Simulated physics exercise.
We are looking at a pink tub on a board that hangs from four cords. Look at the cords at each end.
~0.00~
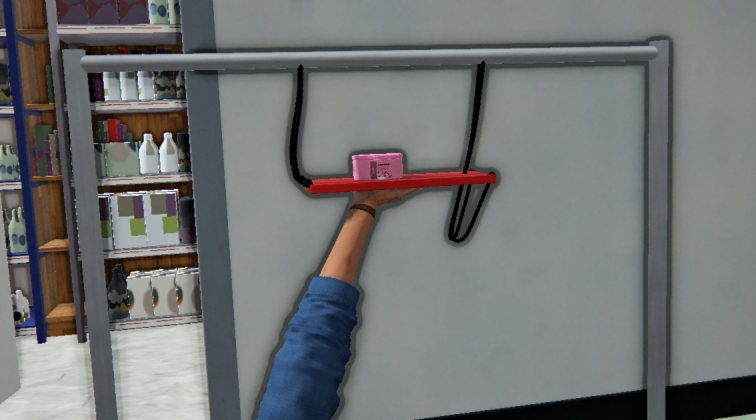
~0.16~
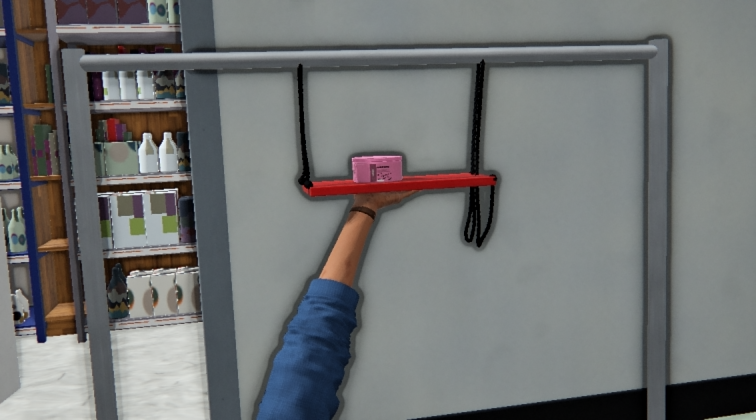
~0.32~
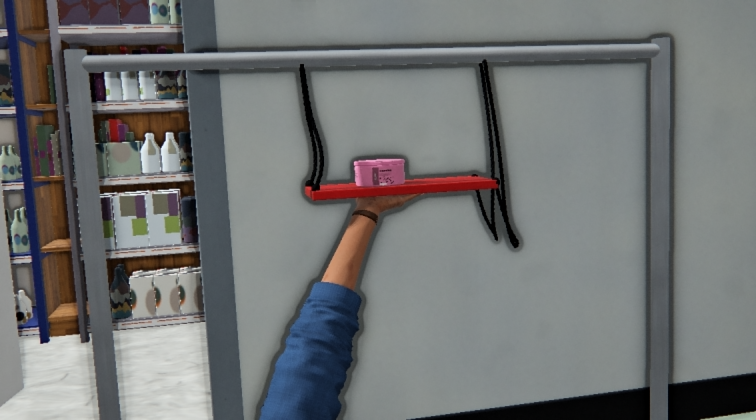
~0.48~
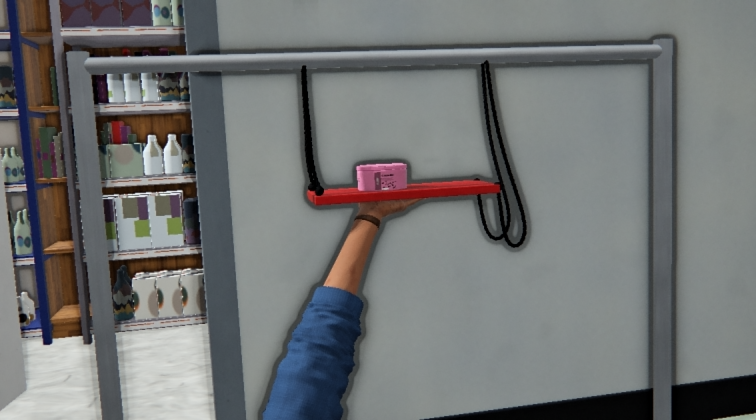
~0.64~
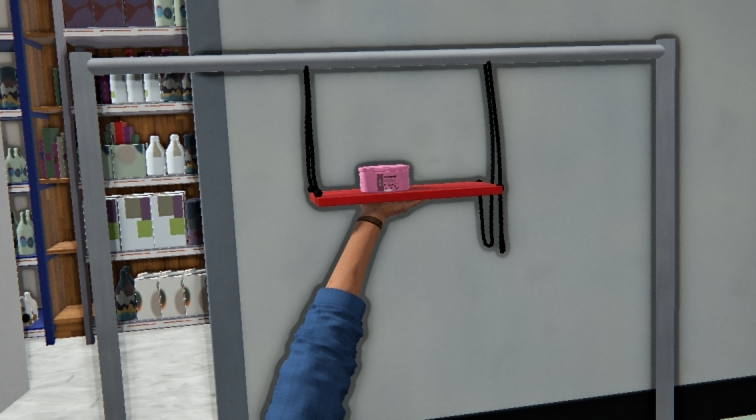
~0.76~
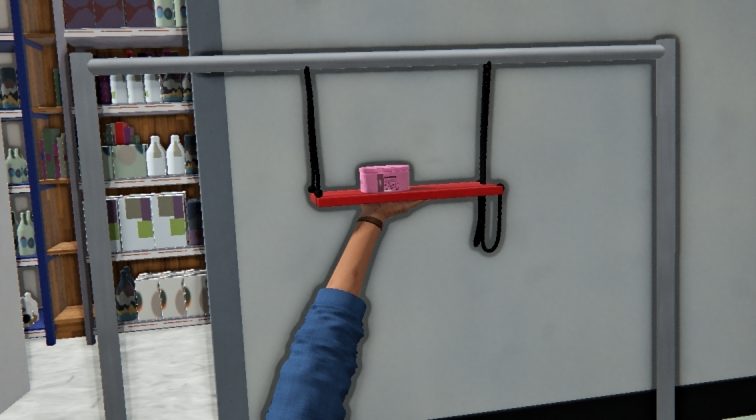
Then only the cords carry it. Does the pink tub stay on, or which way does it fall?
The pink tub goes off on the right.
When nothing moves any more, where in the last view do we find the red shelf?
Near (384, 260).
After 1.20 s, board tipped 29° down to the right; tub sliding near (483, 261).
After 1.72 s, board tipped 41° down to the right; tub on the floor.
After 2.26 s, board tipped 44° down to the right; tub on the floor.
At rest, board tipped 48° down to the right; tub on the floor. The pink tub tumbles from the right end.
